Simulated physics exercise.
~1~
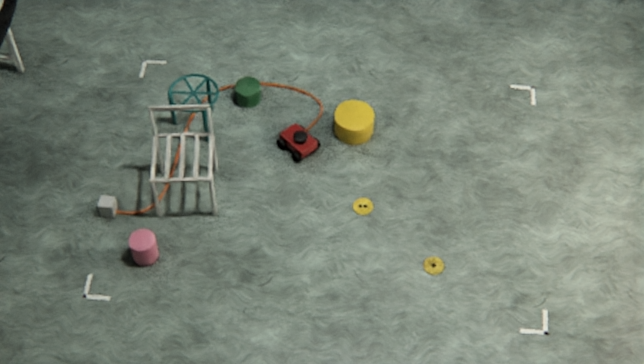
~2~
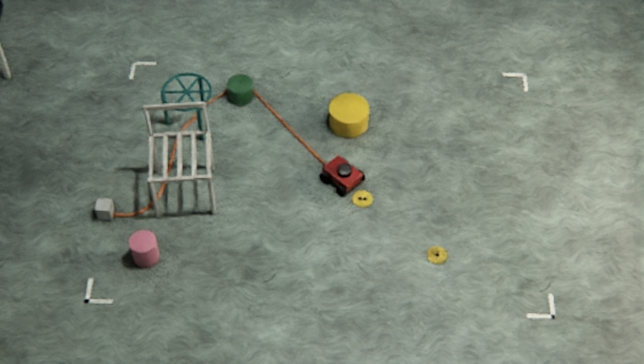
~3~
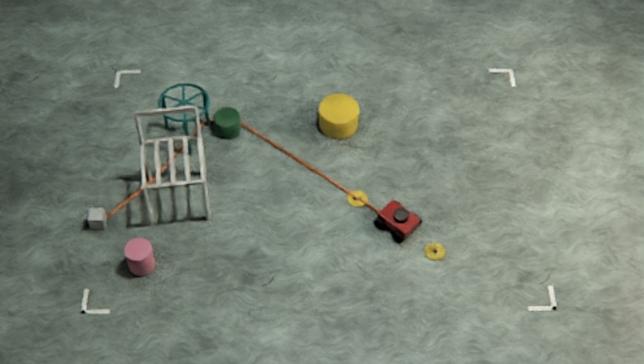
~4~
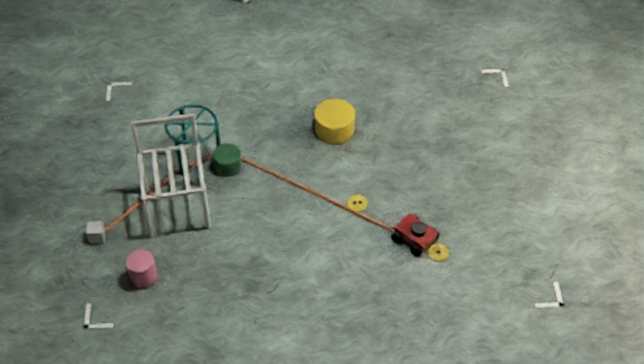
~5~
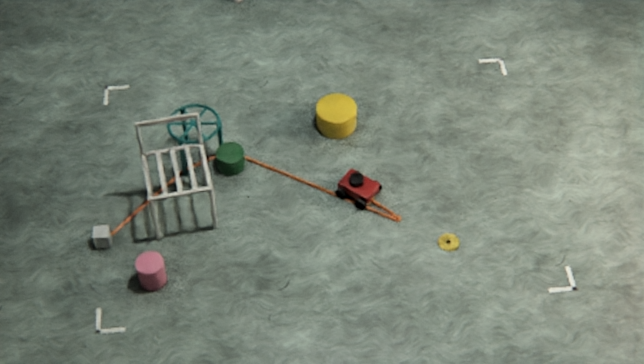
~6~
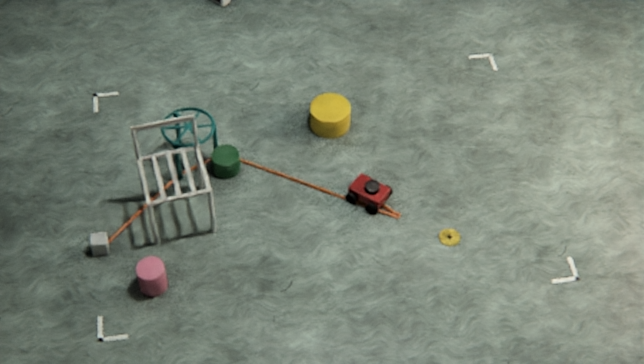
At first, a small red cart sits beside a yellow tub, its orange lead curving loosely past a green tub and a teal stool and through a white chair to a small grey block. The cart drives down and to the right toward the first yellow mark, and the lead pulls straight. As it continues to the second mark, the tightening lead drags the green tub and the teal stool down the floor. The cart then backs up and to the left, leaving some lead doubled beside it. It ends near the first mark, with the lead still reaching the block and the chair, yellow tub and pink tub unmoved.
